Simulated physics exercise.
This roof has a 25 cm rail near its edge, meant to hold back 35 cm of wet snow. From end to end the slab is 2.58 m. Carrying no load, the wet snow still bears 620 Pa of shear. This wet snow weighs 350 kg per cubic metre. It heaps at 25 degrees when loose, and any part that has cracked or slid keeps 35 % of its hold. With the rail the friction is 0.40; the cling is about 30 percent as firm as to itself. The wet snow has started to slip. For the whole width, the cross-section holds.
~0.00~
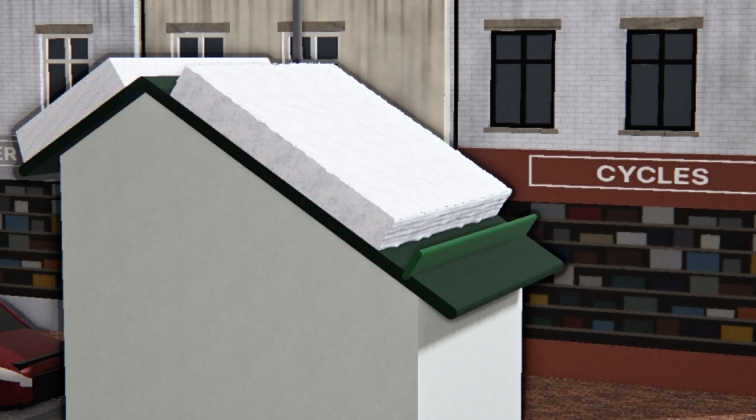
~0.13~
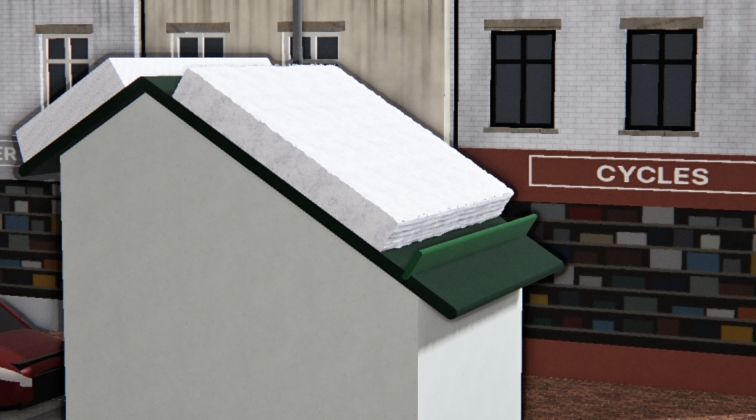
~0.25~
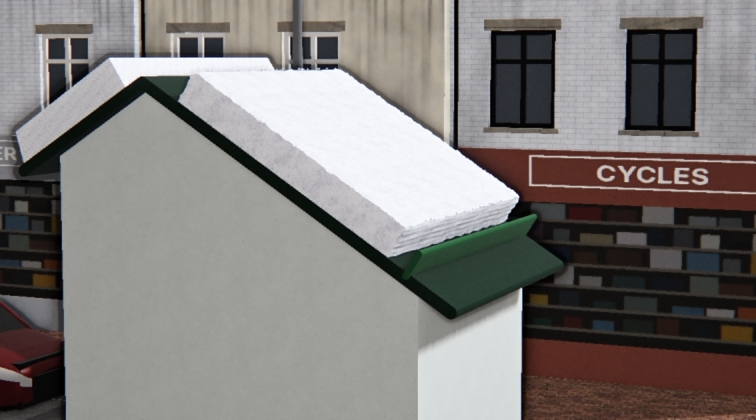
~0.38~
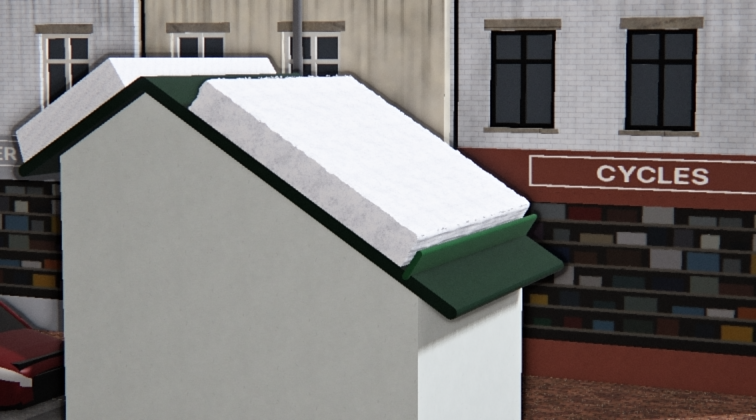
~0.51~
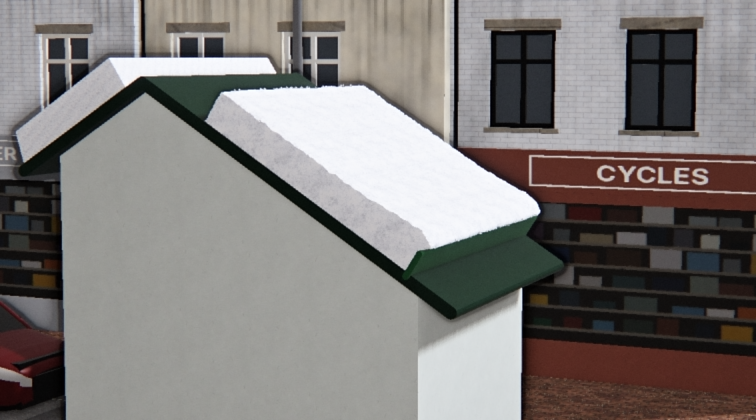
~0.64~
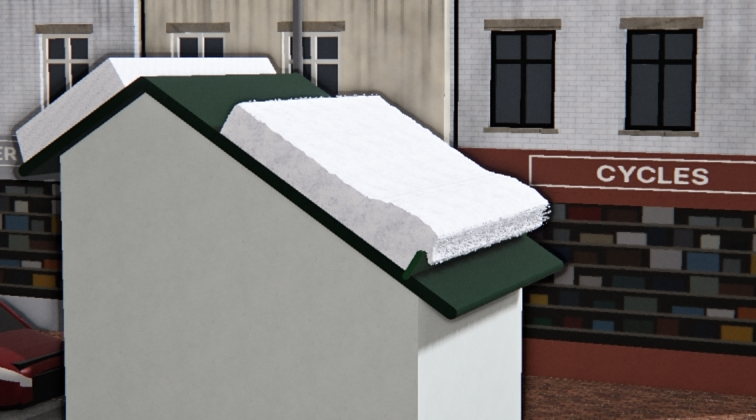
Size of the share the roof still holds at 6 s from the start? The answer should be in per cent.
Some 62 %.
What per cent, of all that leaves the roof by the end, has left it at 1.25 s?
Around 40 out of 100.
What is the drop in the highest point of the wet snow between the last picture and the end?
Roughly 0.4 m.
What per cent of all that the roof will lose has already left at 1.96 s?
Reading: Approx. 80 per cent.
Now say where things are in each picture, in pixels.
Front end of the wet snow at (394, 223), in the first frame.
Front end of the wet snow at (397, 225), its middle shifted 2.9 cm, in the second frame.
Front end of the wet snow at (404, 231), its middle shifted 11 cm, in the third frame.
Front end of the wet snow at (417, 240), its middle shifted 26 cm, 1 % of it past the rail, in one piece, in the fourth frame.
Front end of the wet snow at (430, 242), its middle shifted 43 cm, 5 % of it past the rail, in one piece, in the fifth frame.
Front end of the wet snow at (441, 248), its middle shifted 60 cm, 10 % of it past the rail, cracking, in the sixth frame.
By 1.25 s, 86 % of the snow is on the roof.
By 1.96 s, 71 % of the snow is on the roof.
By 2.68 s, 70 % of the snow is on the roof.
By 3.40 s, 70 % of the snow is on the roof.
By 6.00 s, at the end, 62 % of the snow is on the roof.
